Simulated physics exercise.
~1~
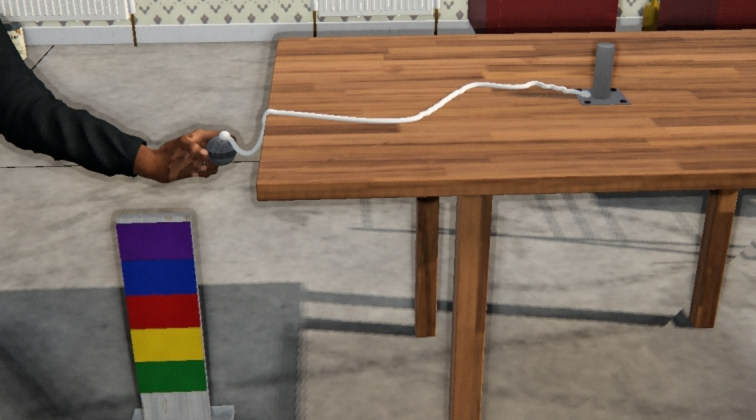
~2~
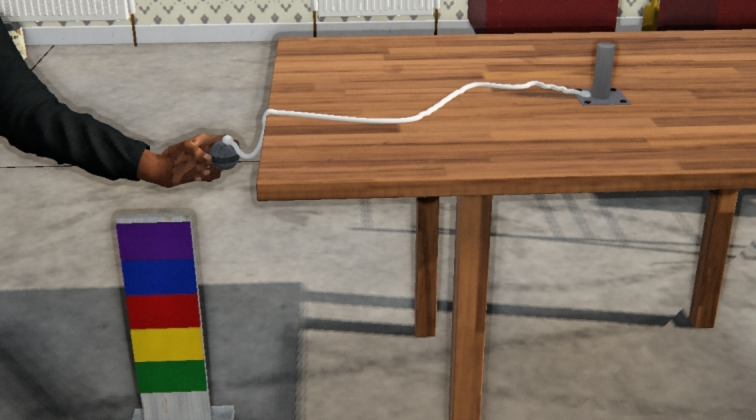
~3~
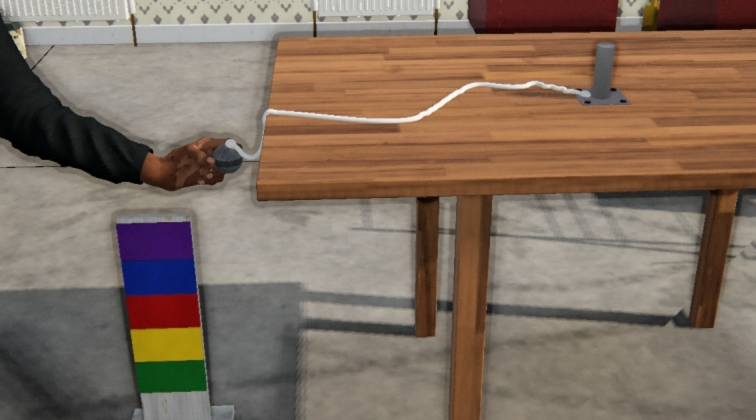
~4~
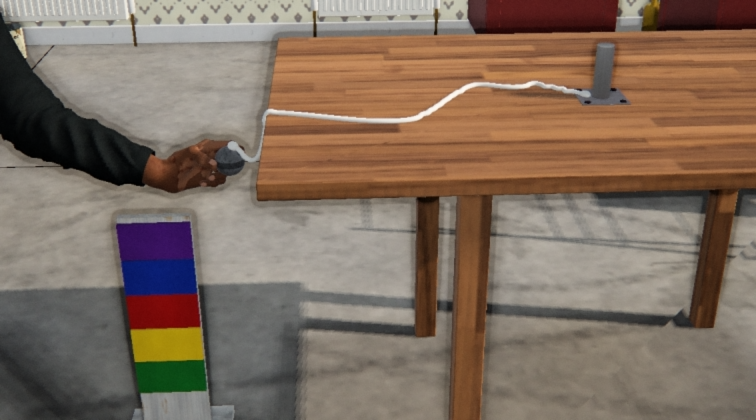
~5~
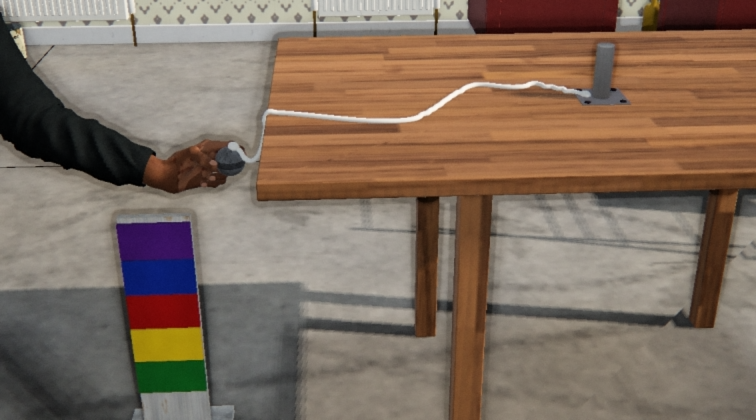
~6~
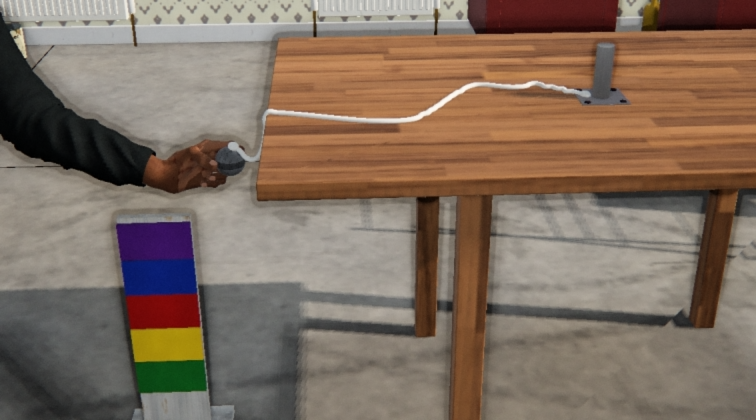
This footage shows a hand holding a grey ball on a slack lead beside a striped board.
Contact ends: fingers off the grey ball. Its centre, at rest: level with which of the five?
Blue.
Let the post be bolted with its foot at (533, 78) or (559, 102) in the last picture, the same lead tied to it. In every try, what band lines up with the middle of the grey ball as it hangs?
In turn, red and then red.
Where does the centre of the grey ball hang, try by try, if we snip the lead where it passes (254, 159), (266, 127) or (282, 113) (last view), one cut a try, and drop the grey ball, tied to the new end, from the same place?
Close to (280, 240) first, close to (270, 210) next, and close to (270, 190) last.
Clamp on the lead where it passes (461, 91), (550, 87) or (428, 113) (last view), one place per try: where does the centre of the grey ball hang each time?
(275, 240), (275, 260), (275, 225).
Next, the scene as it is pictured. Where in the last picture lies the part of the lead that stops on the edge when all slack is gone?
You'll find it somewhere around (344, 119).
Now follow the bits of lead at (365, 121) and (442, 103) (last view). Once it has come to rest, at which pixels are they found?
First one: (284, 102); second one: (387, 100).
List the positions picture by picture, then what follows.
The first picture shows grey ball (222, 151); purple (155, 242); blue (159, 279); red (163, 312); yellow (167, 346); green (171, 377).
The second picture shows grey ball (225, 155); lead through (552, 87) (476, 85) (436, 107) (366, 121) (277, 113).
The third picture shows grey ball (228, 159).
The fourth picture shows grey ball (230, 161); lead through (552, 87) (476, 85) (436, 107) (366, 121) (277, 113).
The fifth picture shows grey ball (230, 161).
The sixth picture shows grey ball (230, 161); lead through (552, 87) (476, 85) (436, 107) (366, 121) (277, 113).
A little later, ball near (283, 242); level with purple.
Next, ball near (260, 263); level with blue.
When it is over, ball near (271, 268); level with blue. At blue.
